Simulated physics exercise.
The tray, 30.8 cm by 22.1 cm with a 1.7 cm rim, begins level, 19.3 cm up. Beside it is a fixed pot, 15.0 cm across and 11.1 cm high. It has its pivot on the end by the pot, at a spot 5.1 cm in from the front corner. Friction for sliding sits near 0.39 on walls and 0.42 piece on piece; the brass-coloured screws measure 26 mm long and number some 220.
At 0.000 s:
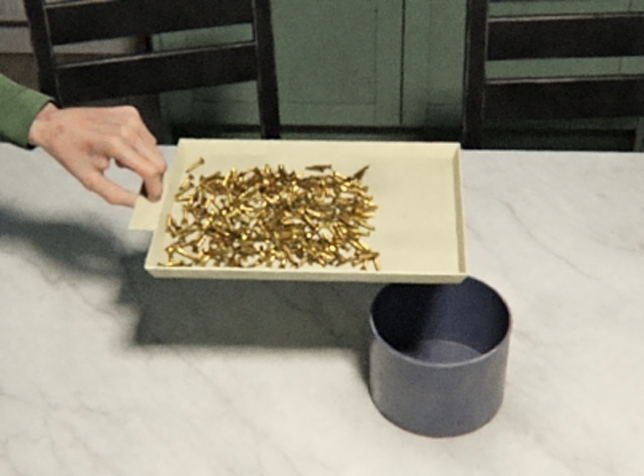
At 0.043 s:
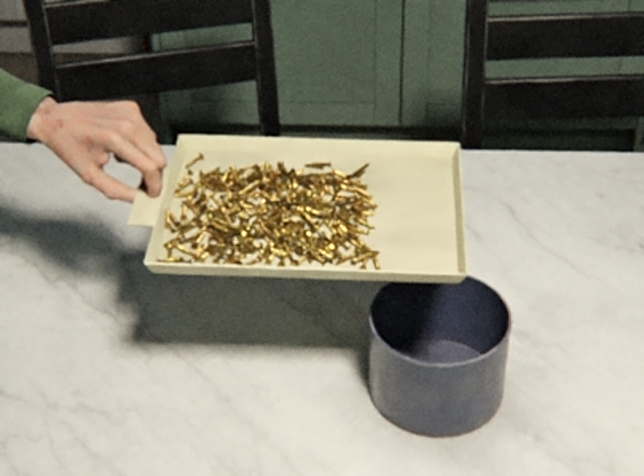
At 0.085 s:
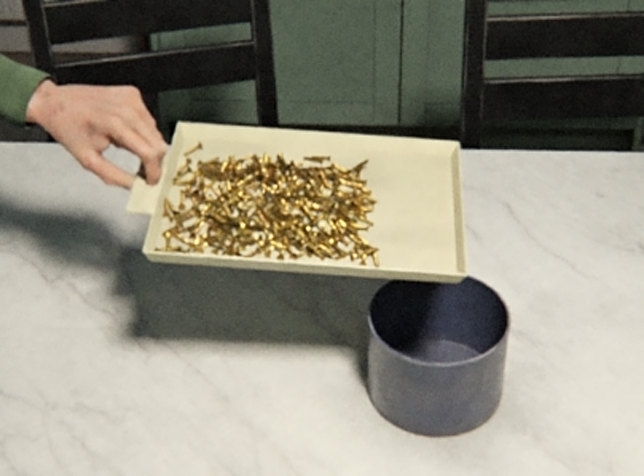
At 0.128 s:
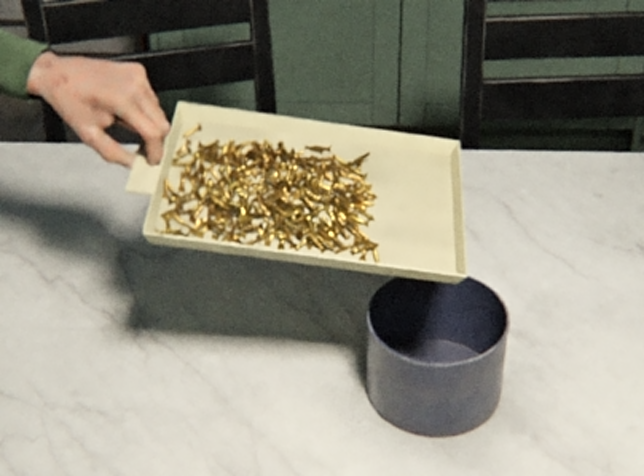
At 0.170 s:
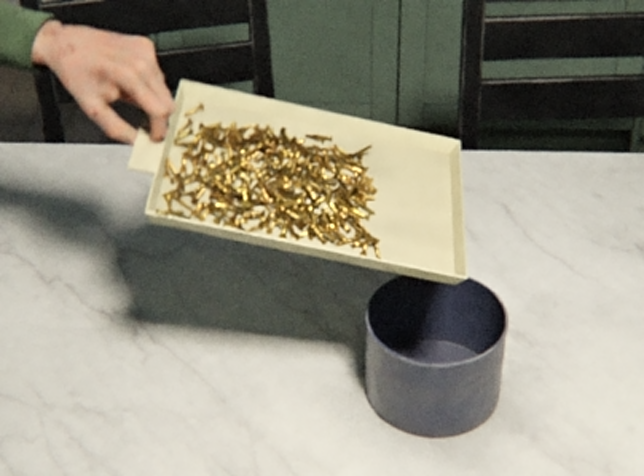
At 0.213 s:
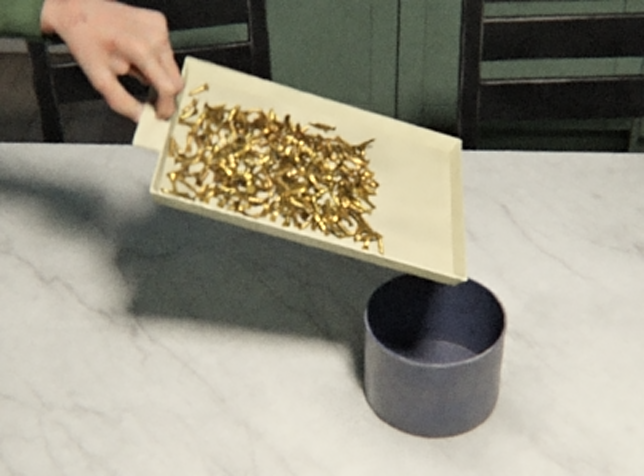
A hand raises the left end of a cream tray of brass-coloured screws, tilting it rightward.
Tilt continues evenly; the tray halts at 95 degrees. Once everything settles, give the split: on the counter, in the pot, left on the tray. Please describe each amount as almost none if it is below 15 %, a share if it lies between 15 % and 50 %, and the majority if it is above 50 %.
Counter: Looks like over half the load; pot: Looks like a minor amount; tray: Looks like a minor amount.
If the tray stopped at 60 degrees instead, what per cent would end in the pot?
That comes out at some 5 per cent.
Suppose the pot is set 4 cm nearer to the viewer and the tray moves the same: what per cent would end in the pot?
Near 10 per cent in that case.
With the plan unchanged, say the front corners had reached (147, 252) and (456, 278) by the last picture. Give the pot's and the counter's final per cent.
That works out as pot 40 and counter 60.
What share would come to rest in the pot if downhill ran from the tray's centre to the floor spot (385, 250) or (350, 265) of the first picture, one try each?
First try: Around 15 percent; second try: Around 20 percent.
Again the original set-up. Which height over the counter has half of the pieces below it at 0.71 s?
Roughly 16 cm.
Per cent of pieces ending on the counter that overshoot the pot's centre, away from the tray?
About 100 %.
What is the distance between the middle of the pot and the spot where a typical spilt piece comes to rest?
Some 20 cm, give or take.
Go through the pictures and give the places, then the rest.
Tray tilt 0 degrees, front corners at (153, 263) and (461, 270); middle of the pieces at (274, 217); pot at (441, 315), in the first frame.
Tray tilt 1 degrees, front corners at (152, 259) and (460, 270); middle of the pieces at (274, 214), in the second frame.
Tray tilt 4 degrees, front corners at (151, 248) and (460, 270), lowest corner right front; middle of the pieces at (273, 206), in the third frame.
Tray tilt 8 degrees, front corners at (151, 229) and (460, 271), lowest corner right front; middle of the pieces at (273, 194), in the fourth frame.
Tray tilt 14 degrees, front corners at (153, 209) and (460, 272), lowest corner right front; middle of the pieces at (275, 181), in the fifth frame.
Tray tilt 19 degrees, front corners at (159, 188) and (460, 274), lowest corner right front; middle of the pieces at (279, 168); pot at (436, 316). Its pace works out near 125 degrees a second, in the sixth frame.
Then, at 0.51 s, tilt 56 degrees; the tray holds 100 %, the pot 0 %.
After 0.71 s, tilt 81 degrees; the tray holds 20 %, the pot 0 %.
After 1.03 s, tilt 95 degrees; the tray holds 0 %, the pot 5 %.
By 2.0 s all is still; counter 95 %, pot 5 %, tray 0 %.
